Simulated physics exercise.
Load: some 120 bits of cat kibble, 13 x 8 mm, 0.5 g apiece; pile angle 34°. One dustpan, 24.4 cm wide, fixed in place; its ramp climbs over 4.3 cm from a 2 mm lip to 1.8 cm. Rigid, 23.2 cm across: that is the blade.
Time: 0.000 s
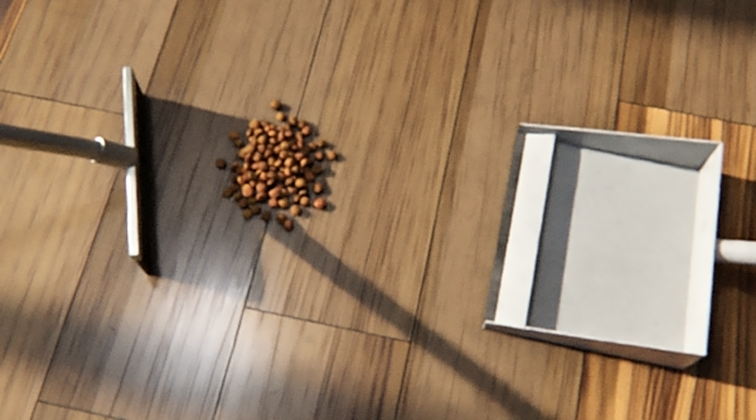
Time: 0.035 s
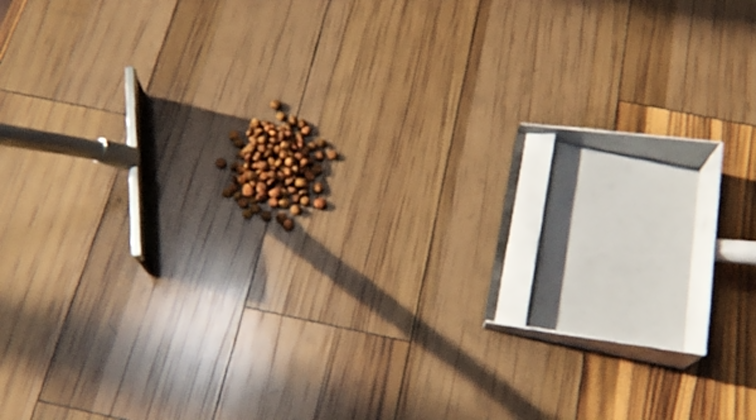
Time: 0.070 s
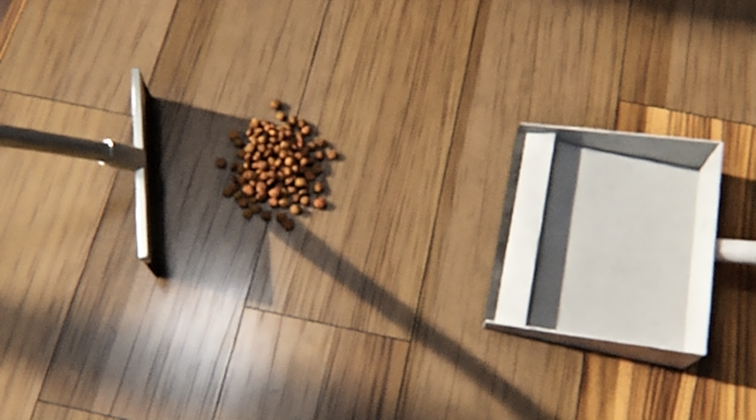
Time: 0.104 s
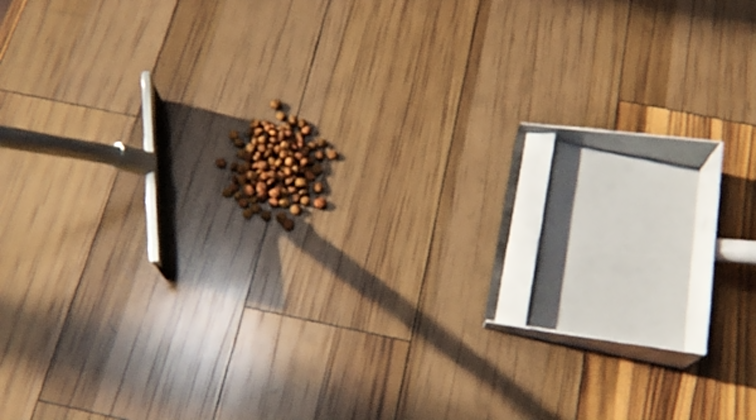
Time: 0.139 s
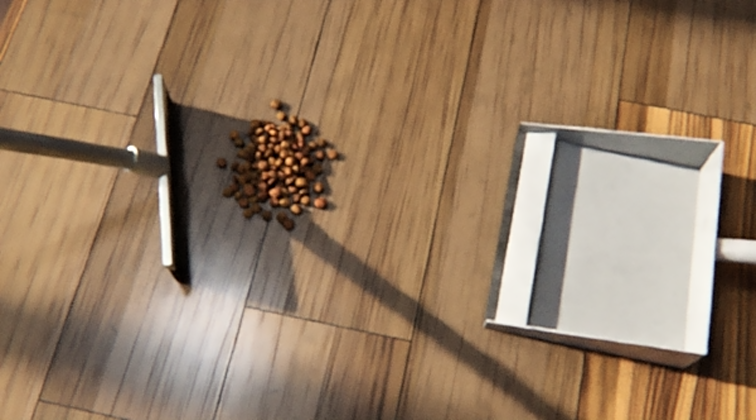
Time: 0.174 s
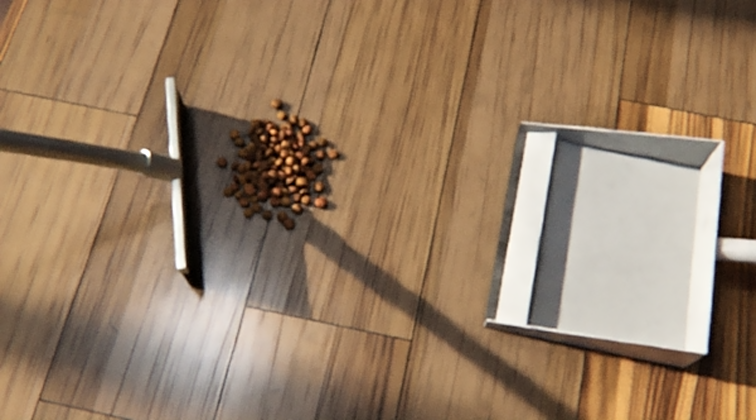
Flat metal blade on a pole sliding slowly right across a wooden floor, nearing an undisturbed pile of brown kibble beside a dustpan.
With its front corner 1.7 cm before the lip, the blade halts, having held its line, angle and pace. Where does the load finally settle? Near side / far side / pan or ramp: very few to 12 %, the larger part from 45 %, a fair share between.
Near side: Very few; far side: Very few; pan: Very few.
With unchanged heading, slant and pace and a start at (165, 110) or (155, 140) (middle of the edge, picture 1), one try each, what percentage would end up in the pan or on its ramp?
Roughly 0 % and 0 %.
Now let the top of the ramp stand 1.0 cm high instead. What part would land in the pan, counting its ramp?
Estimate with the new ramp: Some 0 in a hundred.
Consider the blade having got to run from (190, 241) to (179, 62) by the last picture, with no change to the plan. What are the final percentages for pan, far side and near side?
Pan: 5, far side: 65, near side: 0.
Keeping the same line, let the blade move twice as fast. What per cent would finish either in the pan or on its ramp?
About 0 %.
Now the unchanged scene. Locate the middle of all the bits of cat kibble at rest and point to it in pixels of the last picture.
Once everything settles, the centre is around (449, 180).
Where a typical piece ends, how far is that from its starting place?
Around 20 centimetres.
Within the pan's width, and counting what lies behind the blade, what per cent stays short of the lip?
Share: Roughly 100 percent.
After 0.53 s, middle of the blade 22 cm from the lip; 0 % over the lip, far side 0 %, near side 0 %.
Then, at 0.76 s, middle of the blade 12 cm from the lip; 0 % over the lip, far side 0 %, near side 0 %.
Then, at 1.11 s, middle of the blade 6 cm from the lip; 0 % over the lip, far side 0 %, near side 0 %.
At rest (1.4 s), near side 0 %, far side 0 %, pan 0 %, in front of the lip or behind the blade 100 %.
